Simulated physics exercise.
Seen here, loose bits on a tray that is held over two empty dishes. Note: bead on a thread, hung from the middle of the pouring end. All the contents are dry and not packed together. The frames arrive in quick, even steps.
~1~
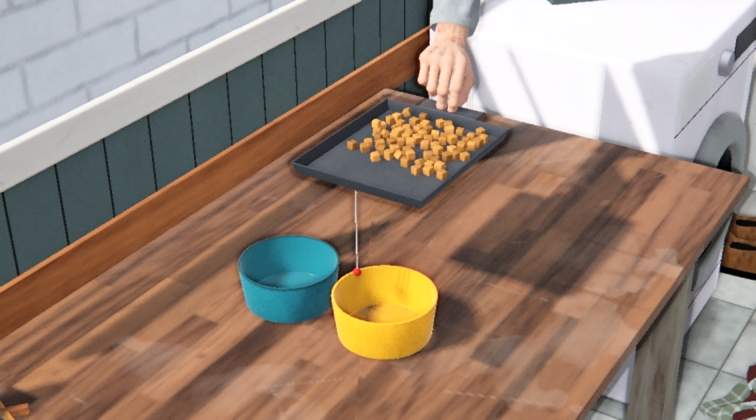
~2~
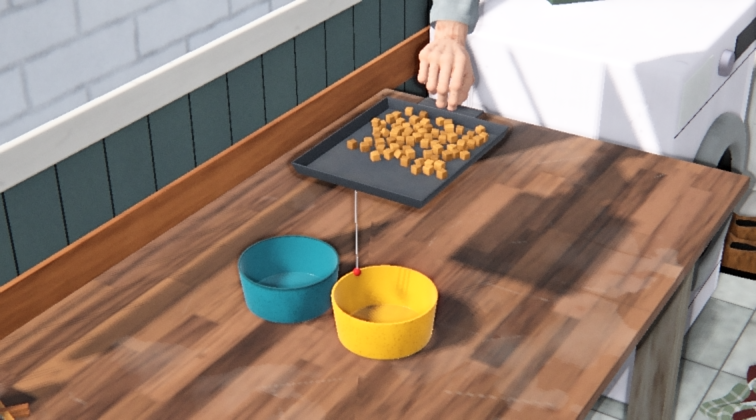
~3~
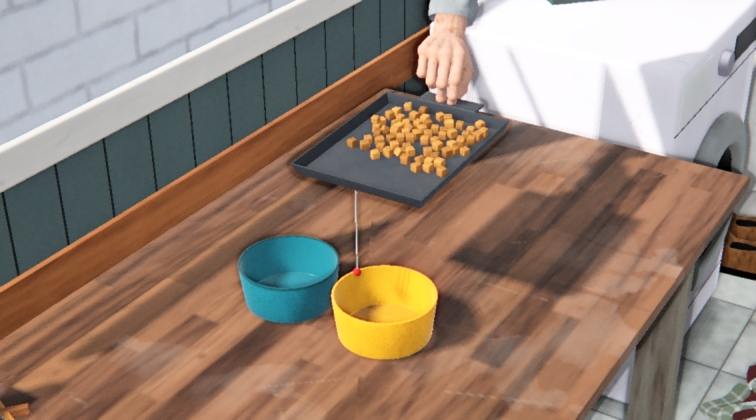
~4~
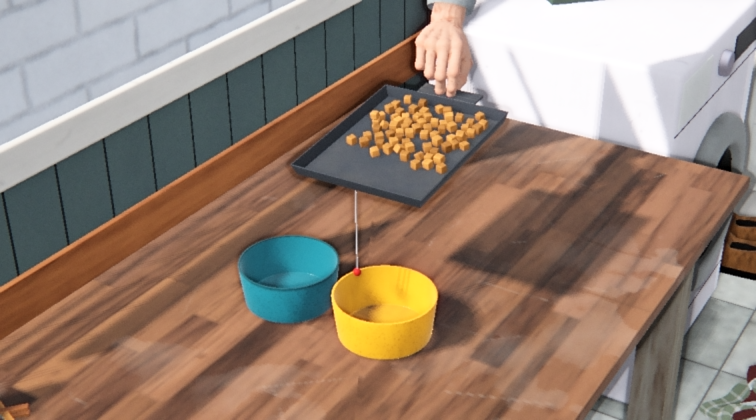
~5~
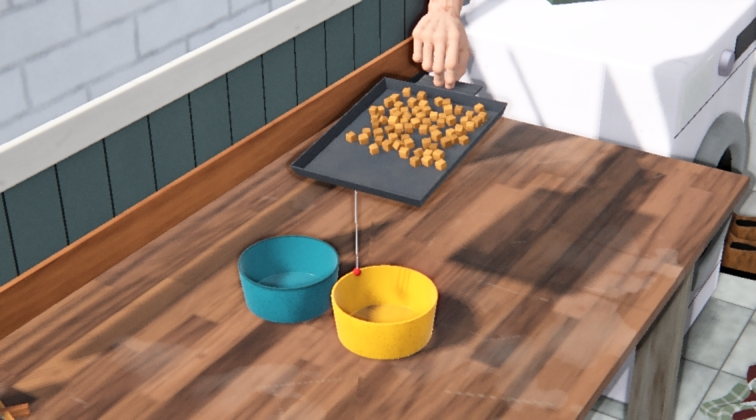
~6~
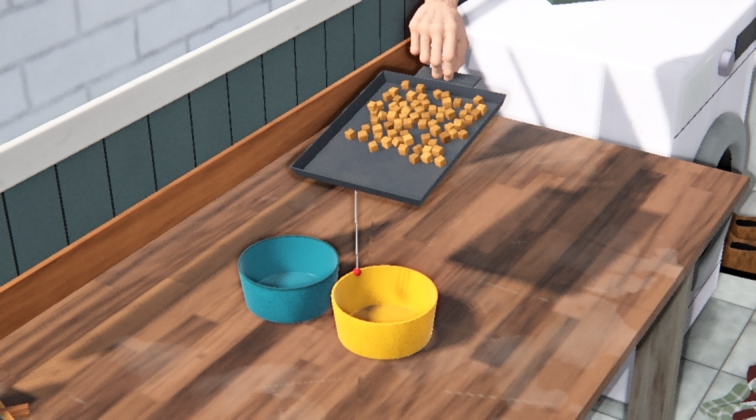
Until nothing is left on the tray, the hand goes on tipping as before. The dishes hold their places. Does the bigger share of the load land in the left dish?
Yes.
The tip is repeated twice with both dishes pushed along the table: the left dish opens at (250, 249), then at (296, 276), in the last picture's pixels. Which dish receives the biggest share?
Try 1: The right-side dish; try 2: The left-side dish.
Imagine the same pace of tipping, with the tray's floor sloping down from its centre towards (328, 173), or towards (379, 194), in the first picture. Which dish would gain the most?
First the dish on the left, then the right-hand dish.
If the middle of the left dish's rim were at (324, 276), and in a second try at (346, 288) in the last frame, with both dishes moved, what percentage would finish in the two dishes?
In turn 70 and 60 in a hundred.
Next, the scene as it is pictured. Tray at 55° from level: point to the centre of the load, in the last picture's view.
The middle of the load sits near (341, 170).
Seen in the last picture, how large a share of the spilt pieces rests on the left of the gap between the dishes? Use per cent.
Left portion: Around 100 %.
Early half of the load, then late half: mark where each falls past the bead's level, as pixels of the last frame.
Earlier portion about (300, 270); later portion about (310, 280).
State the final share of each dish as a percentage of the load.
Roughly 50 in a hundred end in the left dish and roughly 20 in a hundred in the right dish.
Soon, tray tipped steeply; most on the tray; about a quarter in the air.
A while on, tray tipped right over; about two thirds on the tray; a small part in the right dish; a small part in the left dish; a small part outside both; a small part in the air.
Towards the end, tray tipped past a quarter turn; about a quarter in the right dish; about half in the left dish; about a third outside both.
Finally, tray tipped past a quarter turn; about a quarter in the right dish; about half in the left dish; about a third outside both.
